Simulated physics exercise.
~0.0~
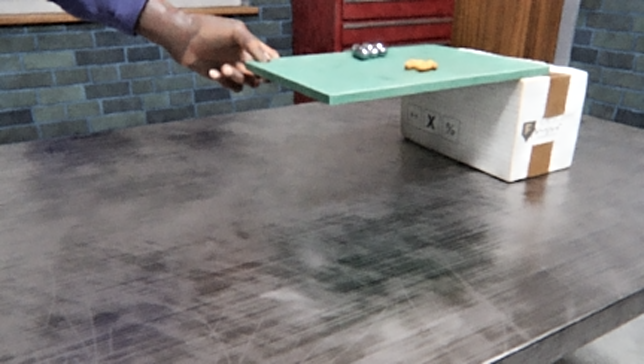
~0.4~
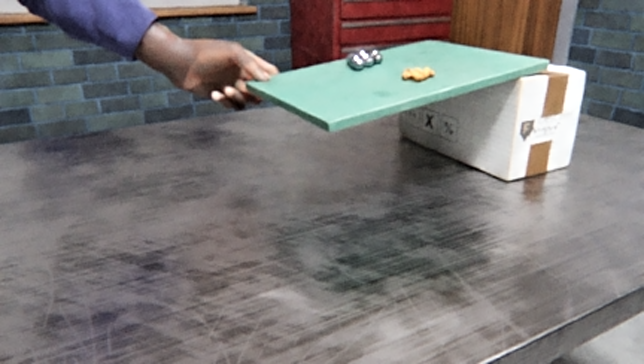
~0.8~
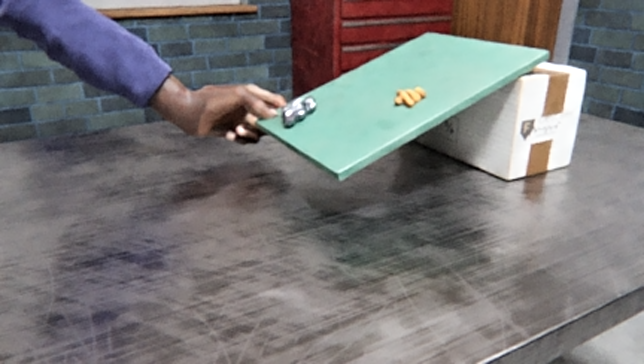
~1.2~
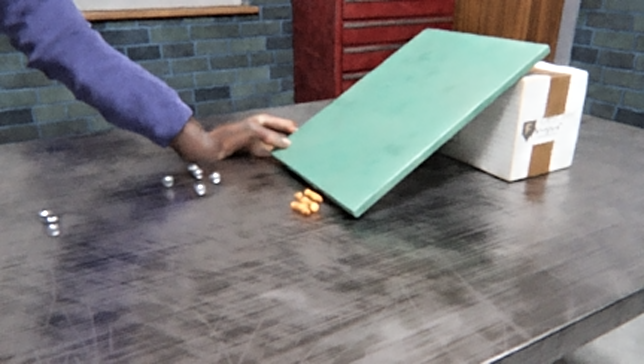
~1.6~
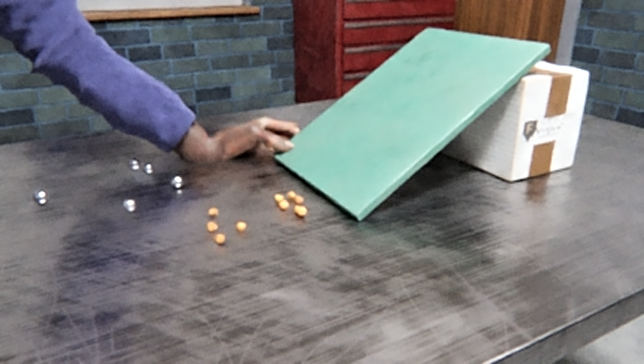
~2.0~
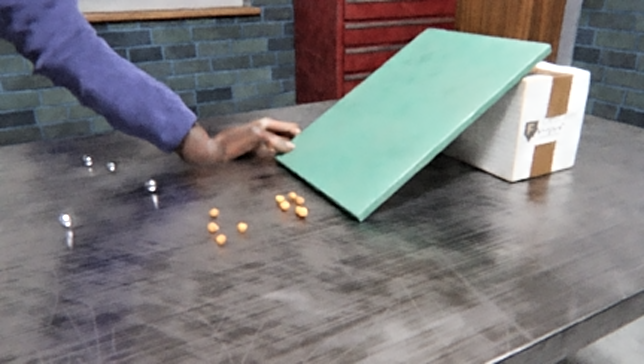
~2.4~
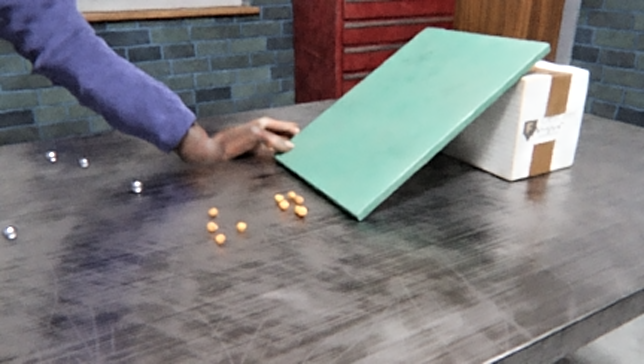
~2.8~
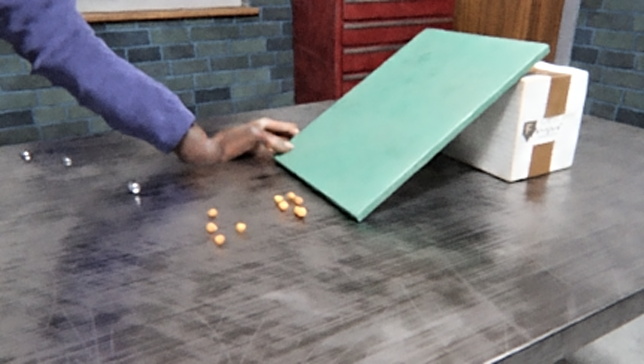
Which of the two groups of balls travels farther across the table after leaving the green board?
The silver balls travel farther, rolling away to the left, while the orange ones come to rest near the foot of the board.
